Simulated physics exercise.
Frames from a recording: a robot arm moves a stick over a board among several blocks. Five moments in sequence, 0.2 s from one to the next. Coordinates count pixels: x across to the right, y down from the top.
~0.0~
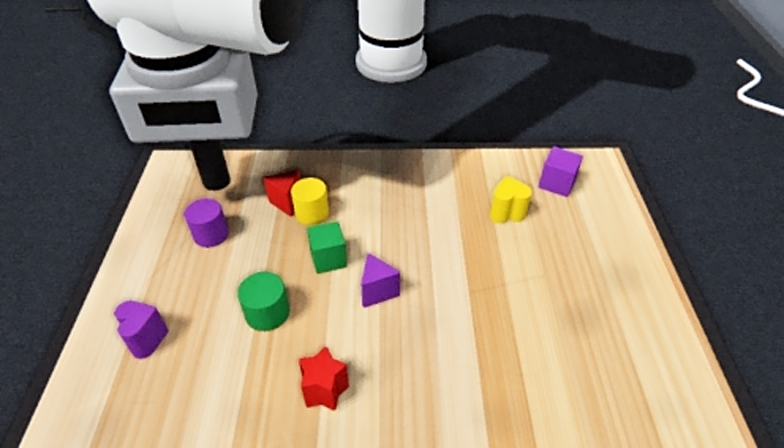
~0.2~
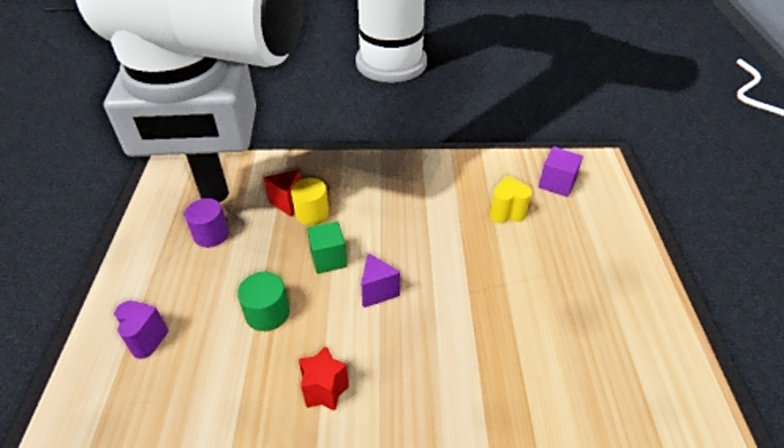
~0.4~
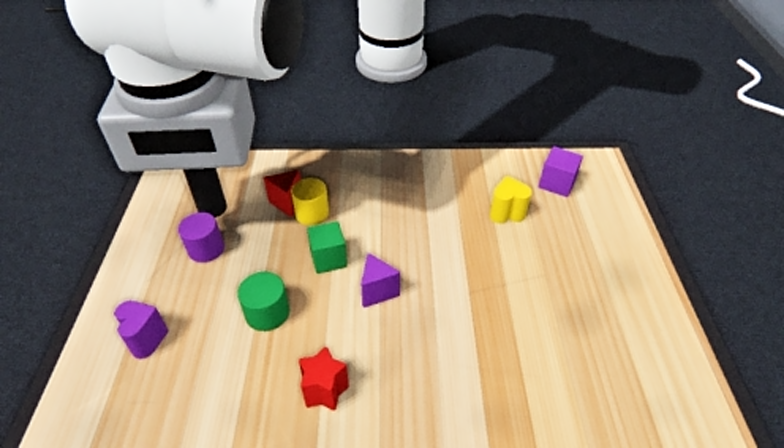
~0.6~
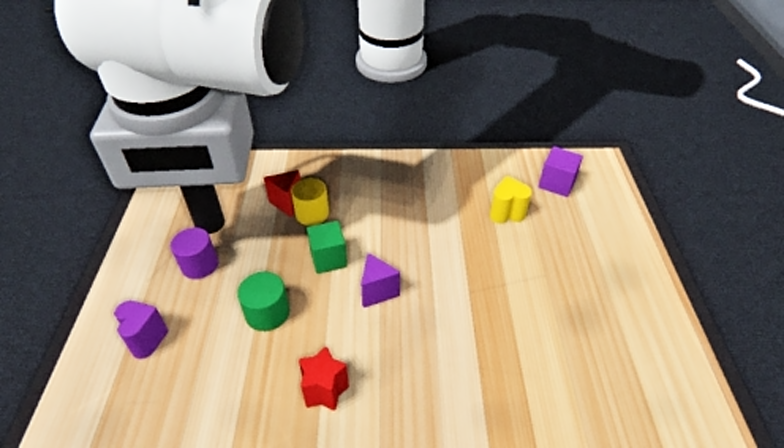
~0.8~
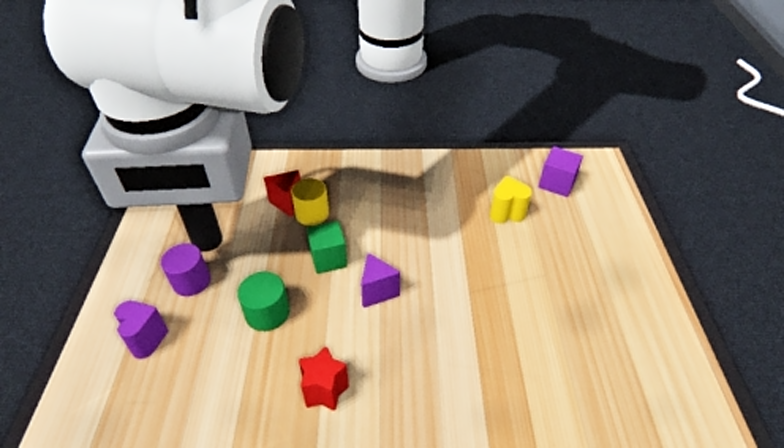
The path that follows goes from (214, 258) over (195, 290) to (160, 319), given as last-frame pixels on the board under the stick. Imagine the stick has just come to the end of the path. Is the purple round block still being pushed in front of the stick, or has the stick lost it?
Looking at the end of the path, the purple round block is still being driven ahead.
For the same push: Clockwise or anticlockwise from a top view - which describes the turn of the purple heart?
That block twists counter-clockwise.
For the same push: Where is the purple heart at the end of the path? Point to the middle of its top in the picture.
Its top centre is at about (91, 353).
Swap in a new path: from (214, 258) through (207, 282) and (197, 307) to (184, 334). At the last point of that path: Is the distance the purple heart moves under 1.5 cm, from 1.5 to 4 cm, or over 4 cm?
Between 1.5 and 4 cm.
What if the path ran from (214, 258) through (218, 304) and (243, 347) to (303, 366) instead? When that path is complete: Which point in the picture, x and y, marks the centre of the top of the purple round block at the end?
Its top face will be centred at roughly (170, 284).
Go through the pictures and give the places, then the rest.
Stick tip at (217, 182); block tops, purple heart at (133, 316); purple round block at (203, 210); green round block at (261, 289), in the first picture.
Stick at (215, 195); blocks unchanged, in the second picture.
Stick at (213, 209); purple round block at (197, 225), in the third picture.
Stick at (210, 224); purple round block at (190, 241), in the fourth picture.
Stick at (208, 241); purple heart at (133, 316); purple round block at (181, 257); green round block at (261, 289), in the fifth picture.
The first path, step by step. Halfway along, stick at (187, 274); purple heart at (129, 318); purple round block at (151, 289).
At the end, stick at (151, 303); purple heart at (91, 353), turned 25° anticlockwise; purple round block at (110, 318); green round block in place.
